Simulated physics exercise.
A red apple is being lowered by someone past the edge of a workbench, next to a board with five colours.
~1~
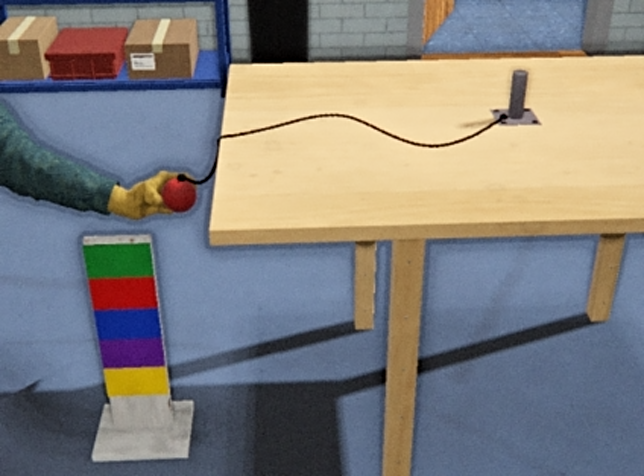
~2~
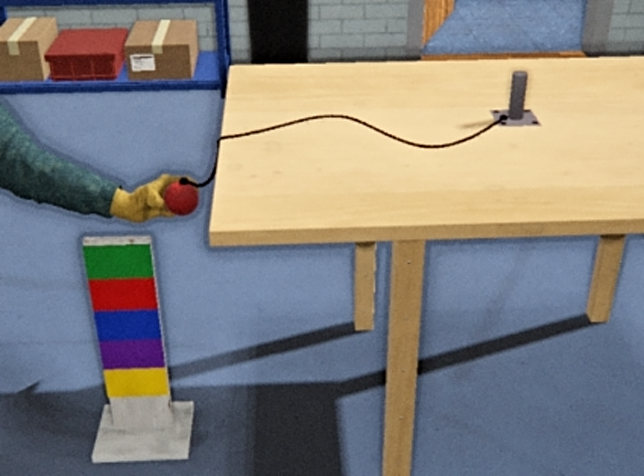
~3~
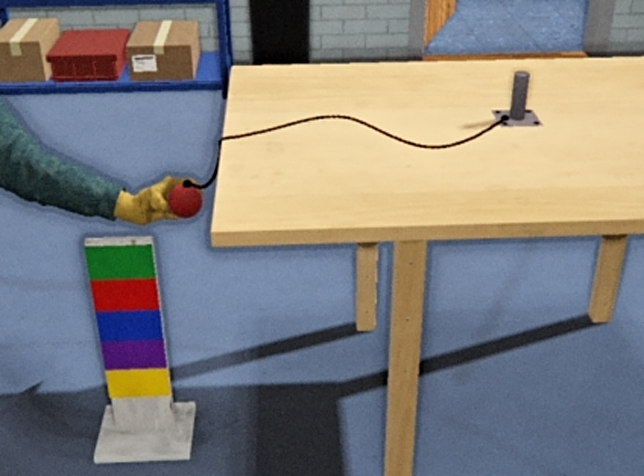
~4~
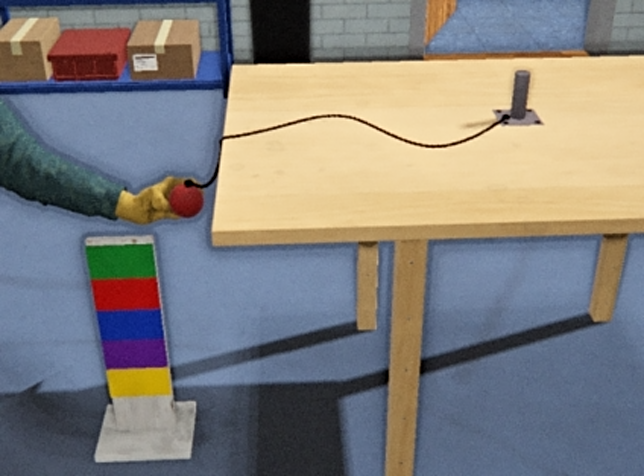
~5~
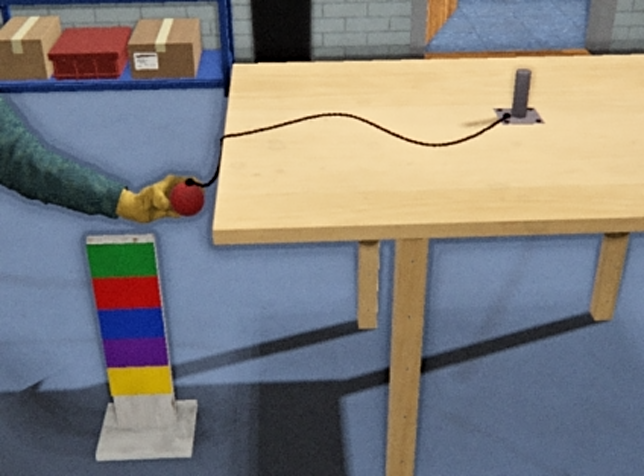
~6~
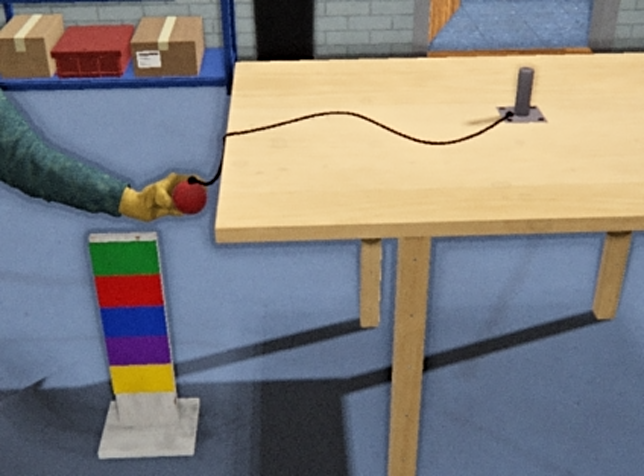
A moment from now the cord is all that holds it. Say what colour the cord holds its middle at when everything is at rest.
That would be red.
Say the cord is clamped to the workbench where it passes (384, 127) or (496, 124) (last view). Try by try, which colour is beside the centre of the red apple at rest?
In order: Green; red.
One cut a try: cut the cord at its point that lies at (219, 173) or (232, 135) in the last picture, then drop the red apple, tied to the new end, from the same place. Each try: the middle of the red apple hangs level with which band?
First try: Green; second try: None, it hangs higher.
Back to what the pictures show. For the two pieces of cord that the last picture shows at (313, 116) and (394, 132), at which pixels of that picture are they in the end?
They go to (251, 135) and to (355, 127).
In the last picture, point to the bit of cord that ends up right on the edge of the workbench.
Roughly (292, 121).
Early on, apple near (250, 277); level with red.
Midway, apple near (218, 285); level with red.
Finally, apple near (230, 283); level with red. The red one.
